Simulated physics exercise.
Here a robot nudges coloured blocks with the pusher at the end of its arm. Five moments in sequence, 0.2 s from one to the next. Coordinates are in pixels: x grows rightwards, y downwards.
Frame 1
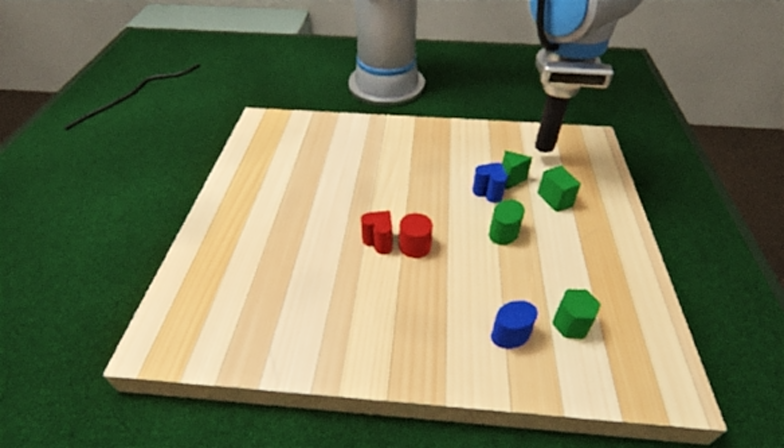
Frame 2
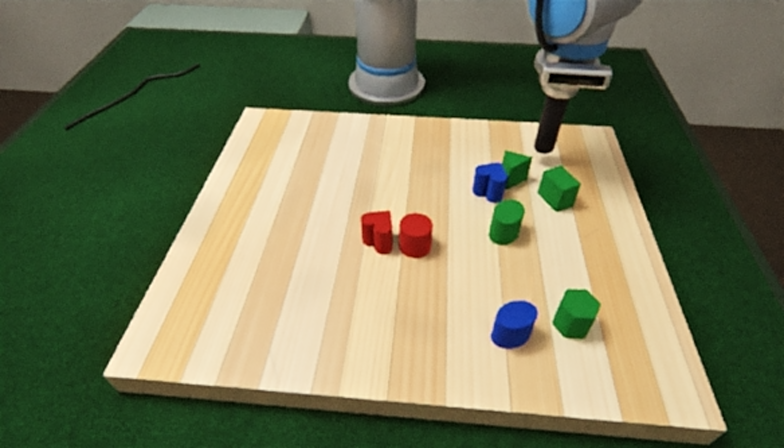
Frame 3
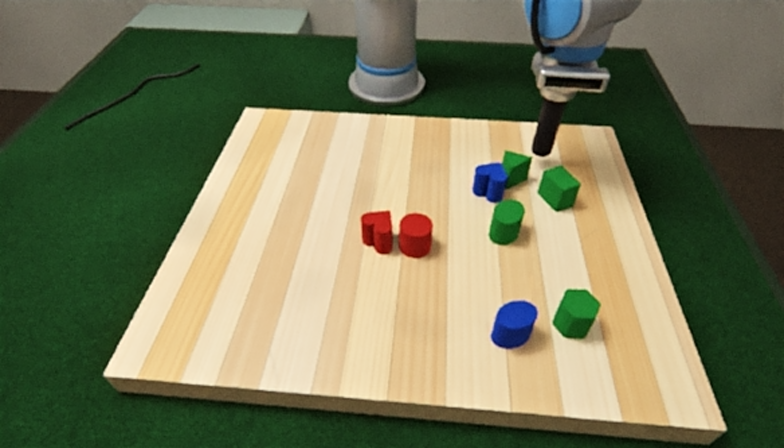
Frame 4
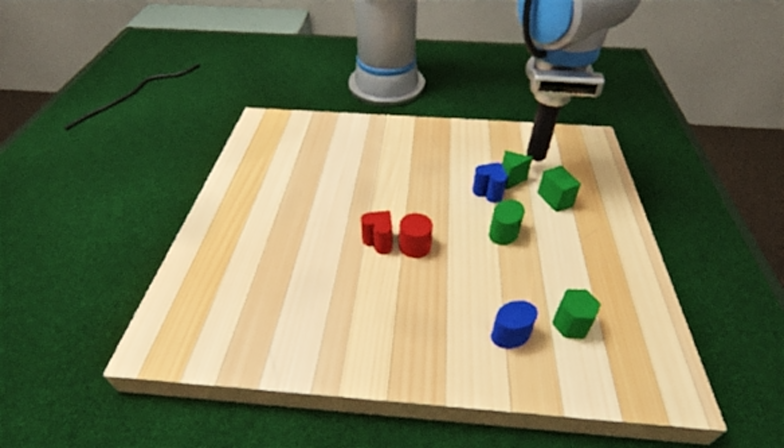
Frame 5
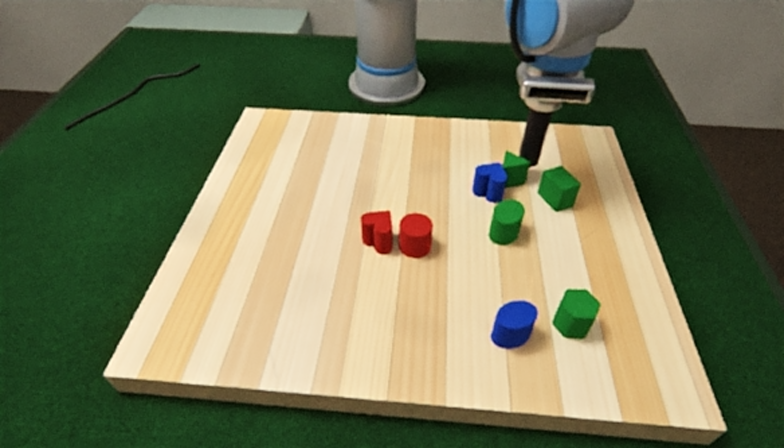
A robot arm's dark pusher moves slightly left and nearer while the coloured blocks stay still.
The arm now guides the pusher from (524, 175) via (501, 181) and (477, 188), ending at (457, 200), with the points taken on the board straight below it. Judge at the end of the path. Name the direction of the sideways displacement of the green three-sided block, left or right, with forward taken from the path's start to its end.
The answer is left: Facing from the path's start to its end, that's where the green three-sided block shifts.
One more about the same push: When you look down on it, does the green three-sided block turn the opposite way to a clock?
Going by the path, yes.
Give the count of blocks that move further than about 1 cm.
Put simply, two blocks are moved more than 1 cm.
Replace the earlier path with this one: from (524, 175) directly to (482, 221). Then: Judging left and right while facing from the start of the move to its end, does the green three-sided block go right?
Going by the path, yes.
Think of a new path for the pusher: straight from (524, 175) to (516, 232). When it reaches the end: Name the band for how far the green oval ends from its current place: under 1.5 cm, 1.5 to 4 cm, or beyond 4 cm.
The displacement of the green oval is 1.5-4 cm.
What follows on the original path. One third of the way, pusher at (503, 167); blue heart block at (471, 179); green three-sided block at (490, 168), turned 15° anticlockwise.
Two thirds of the way, pusher at (480, 175); blue heart block at (456, 185); green three-sided block at (475, 178), turned 25° anticlockwise.
At the end, pusher at (459, 186); blue heart block at (440, 194); green three-sided block at (462, 191), turned 35° anticlockwise; green oblong still.
